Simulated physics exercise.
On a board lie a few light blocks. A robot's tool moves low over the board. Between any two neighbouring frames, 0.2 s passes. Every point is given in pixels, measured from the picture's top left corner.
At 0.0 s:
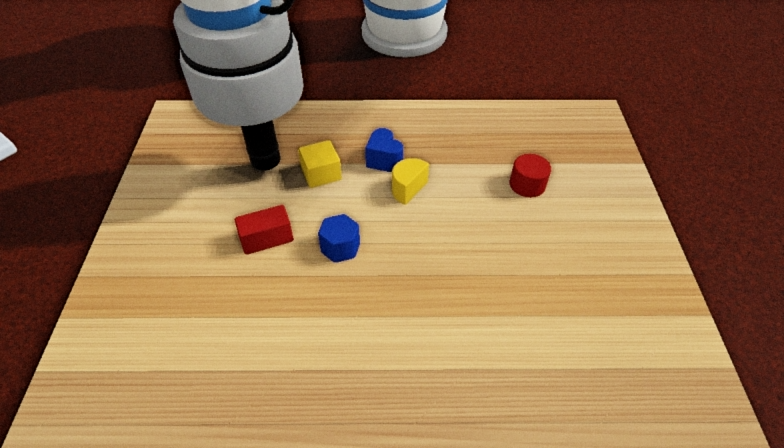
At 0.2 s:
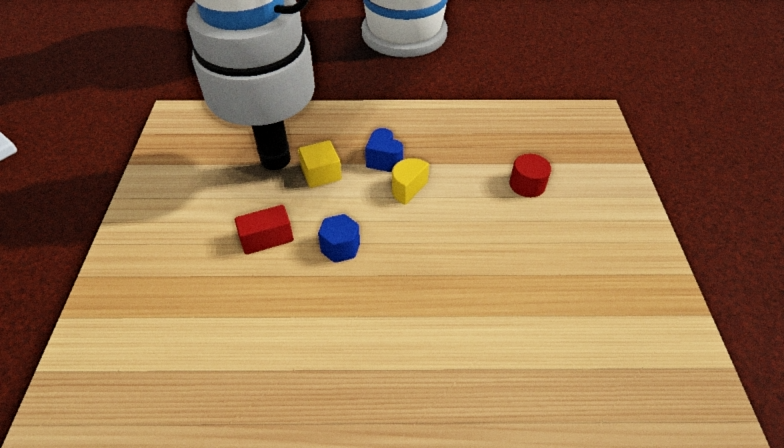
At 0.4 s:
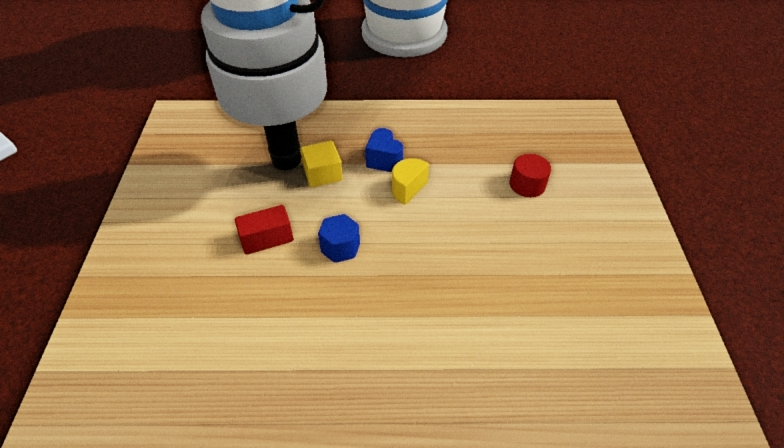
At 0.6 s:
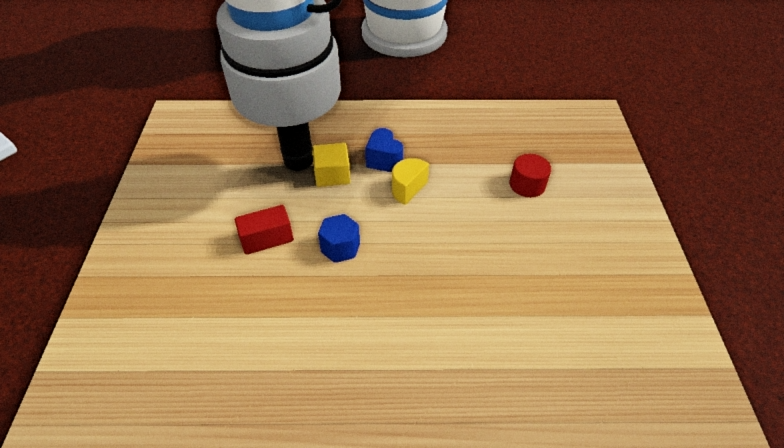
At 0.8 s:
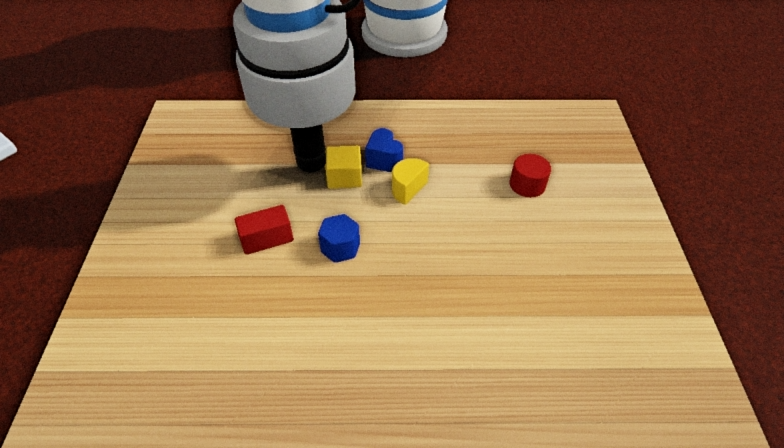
The clip opens on a wooden board holding small red, blue and yellow blocks, with a robot's dark tool tip standing just left of a yellow cube. The tool slides slowly right, meets the cube and pushes it a short way toward the blue and yellow blocks beside it, while the others stay still.
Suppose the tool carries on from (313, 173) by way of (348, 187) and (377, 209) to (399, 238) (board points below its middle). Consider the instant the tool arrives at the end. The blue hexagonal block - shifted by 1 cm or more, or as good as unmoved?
That block will keep its spot.
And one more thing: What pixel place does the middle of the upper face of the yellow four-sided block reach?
Somewhere near (408, 179).
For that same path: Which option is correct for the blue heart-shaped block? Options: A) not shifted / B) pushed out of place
Answer: B.
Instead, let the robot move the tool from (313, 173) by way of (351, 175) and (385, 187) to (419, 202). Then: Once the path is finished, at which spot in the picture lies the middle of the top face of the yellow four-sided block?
It ends at (455, 186).
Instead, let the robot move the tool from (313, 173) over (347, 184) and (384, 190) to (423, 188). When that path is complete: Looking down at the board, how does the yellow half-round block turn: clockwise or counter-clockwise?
Watching from overhead, you'd notice the yellow half-round block rotating counter-clockwise.
What follows on the original path. One third of the way, tool (348, 178); yellow four-sided block (381, 167); blue heart-shaped block (397, 139), turned 40° anticlockwise; yellow half-round block (415, 170), turned 15° anticlockwise.
Two thirds of the way, tool (378, 200); yellow four-sided block (408, 178), turned 30° anticlockwise; blue heart-shaped block (397, 139), turned 40° anticlockwise; yellow half-round block (438, 169), turned 55° anticlockwise.
At the end, tool (400, 229); blue hexagonal block in place; yellow four-sided block (408, 179), turned 30° anticlockwise; blue heart-shaped block (397, 139), turned 40° anticlockwise; yellow half-round block (439, 169), turned 55° anticlockwise.
